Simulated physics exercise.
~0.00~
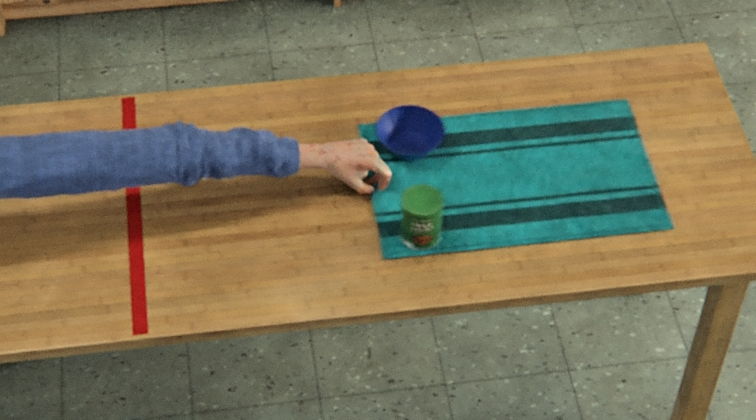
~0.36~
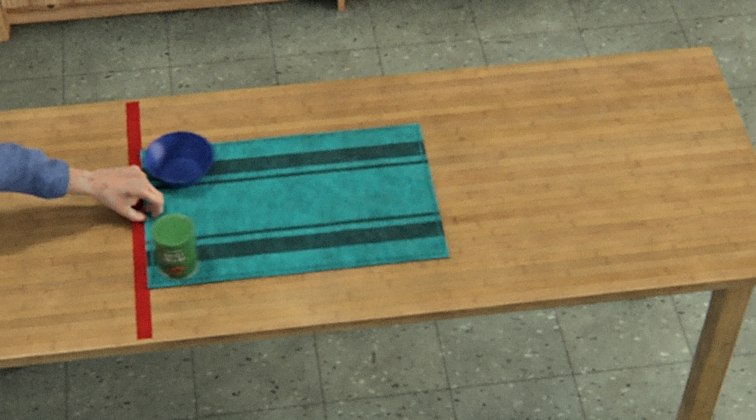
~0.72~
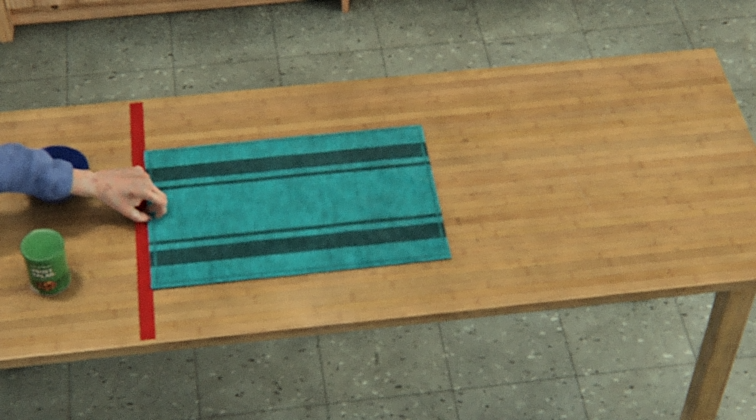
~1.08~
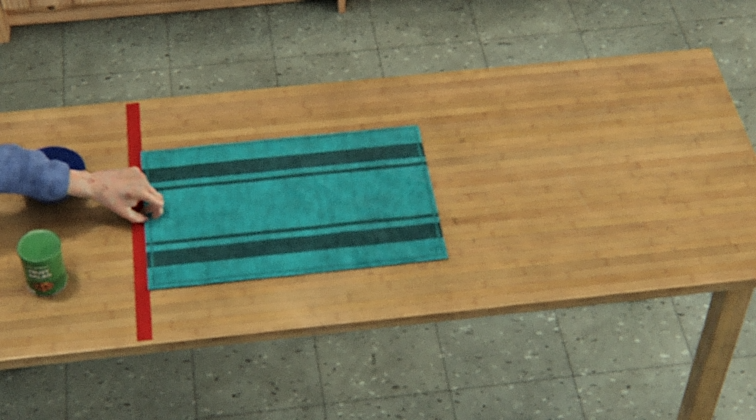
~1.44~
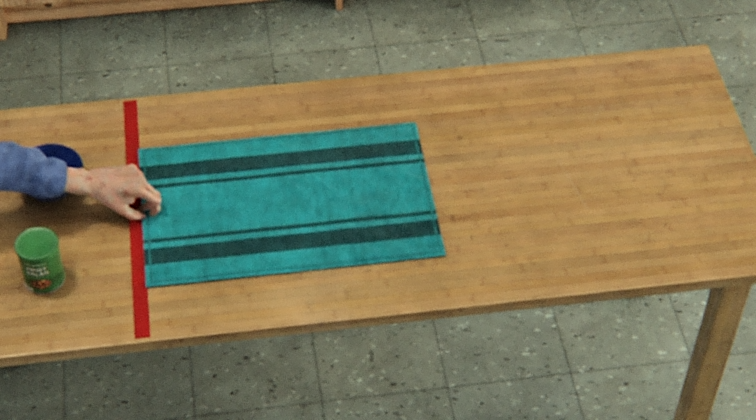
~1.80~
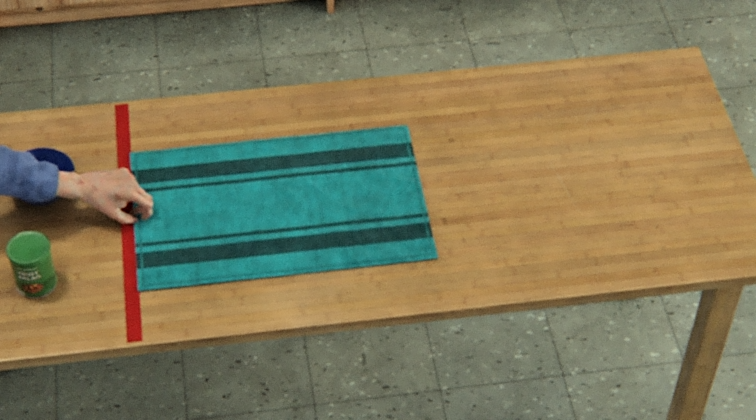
To begin with, a blue-sleeved arm reaches across a wooden table, its hand at the left edge of a turquoise place mat that carries a green tin and a blue bowl. The hand draws the mat a long way left towards a strip of red tape, and both objects travel with it. The mat stops with its edge at the tape, but the tin and bowl slide on, off the cloth and past the strip. After that nothing on the table shifts noticeably. The tin ends upright left of the tape, the bowl partly hidden behind the arm, and the hand still at the mat's edge.
